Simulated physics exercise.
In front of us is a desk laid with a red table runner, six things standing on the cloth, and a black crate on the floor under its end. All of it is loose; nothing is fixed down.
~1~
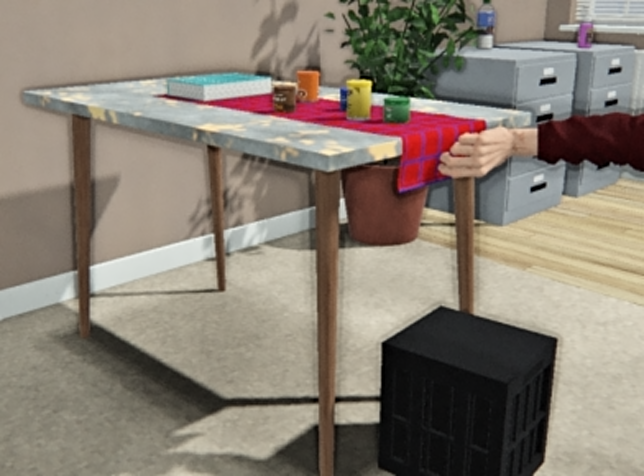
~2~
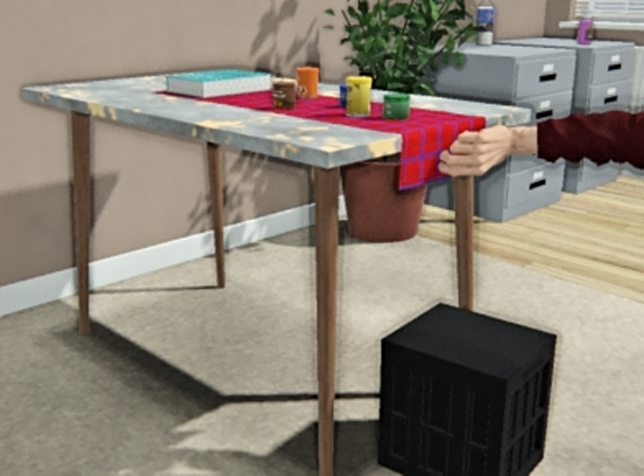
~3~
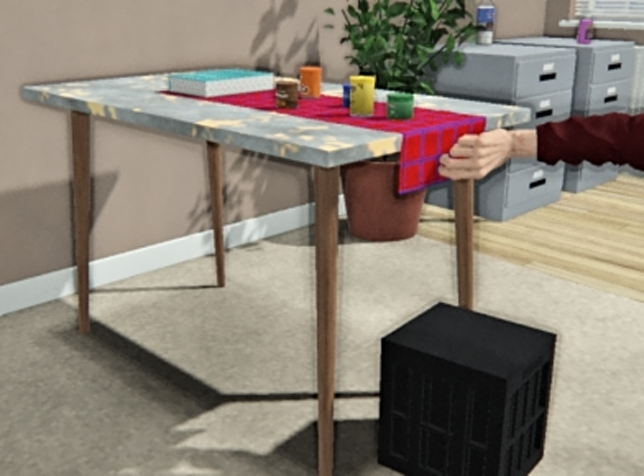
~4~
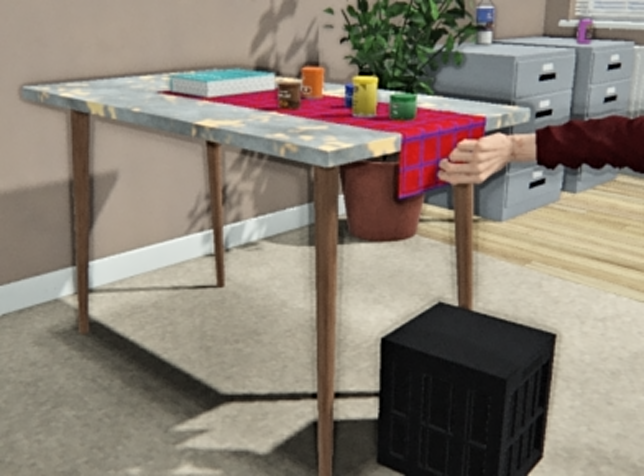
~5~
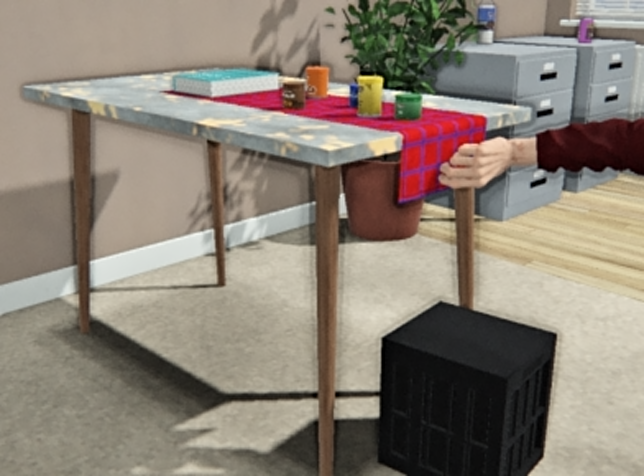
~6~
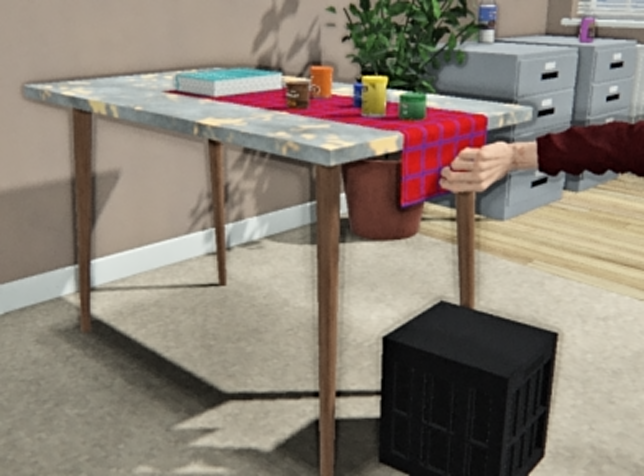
At a desk in a room, a hand slowly pulling a red runner rightward, the cups on it shifting along with the cloth.
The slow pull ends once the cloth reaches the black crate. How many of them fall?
Three.
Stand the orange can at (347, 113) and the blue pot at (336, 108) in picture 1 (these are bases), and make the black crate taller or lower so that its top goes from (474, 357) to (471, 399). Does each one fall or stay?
As for the orange can, it leaves the top; as for the blue pot, it leaves the top.
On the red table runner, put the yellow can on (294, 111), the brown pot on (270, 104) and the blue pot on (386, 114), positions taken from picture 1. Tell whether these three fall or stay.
The yellow can ends up still aboard, the brown pot ends up still aboard, the blue pot ends up knocked off.
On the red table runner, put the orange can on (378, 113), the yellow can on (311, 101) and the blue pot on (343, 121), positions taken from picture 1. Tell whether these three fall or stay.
Outcome: Orange can falls away, yellow can stays aboard, blue pot falls away.
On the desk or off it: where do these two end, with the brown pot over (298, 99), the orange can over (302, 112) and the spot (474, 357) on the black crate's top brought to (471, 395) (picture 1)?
Here's what happens: The brown pot remains aboard, the orange can leaves its perch.
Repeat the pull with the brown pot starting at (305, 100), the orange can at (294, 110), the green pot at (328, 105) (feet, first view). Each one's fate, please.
Start with the brown pot, which is kept; next the orange can, which is kept; last the green pot, which is kept.
Early on, hem near (443, 247); green pot gone.
Midway, hem near (442, 300); green pot and yellow can gone.
Finally, hem on the crate; green pot, yellow can and blue pot gone. It carries off three.
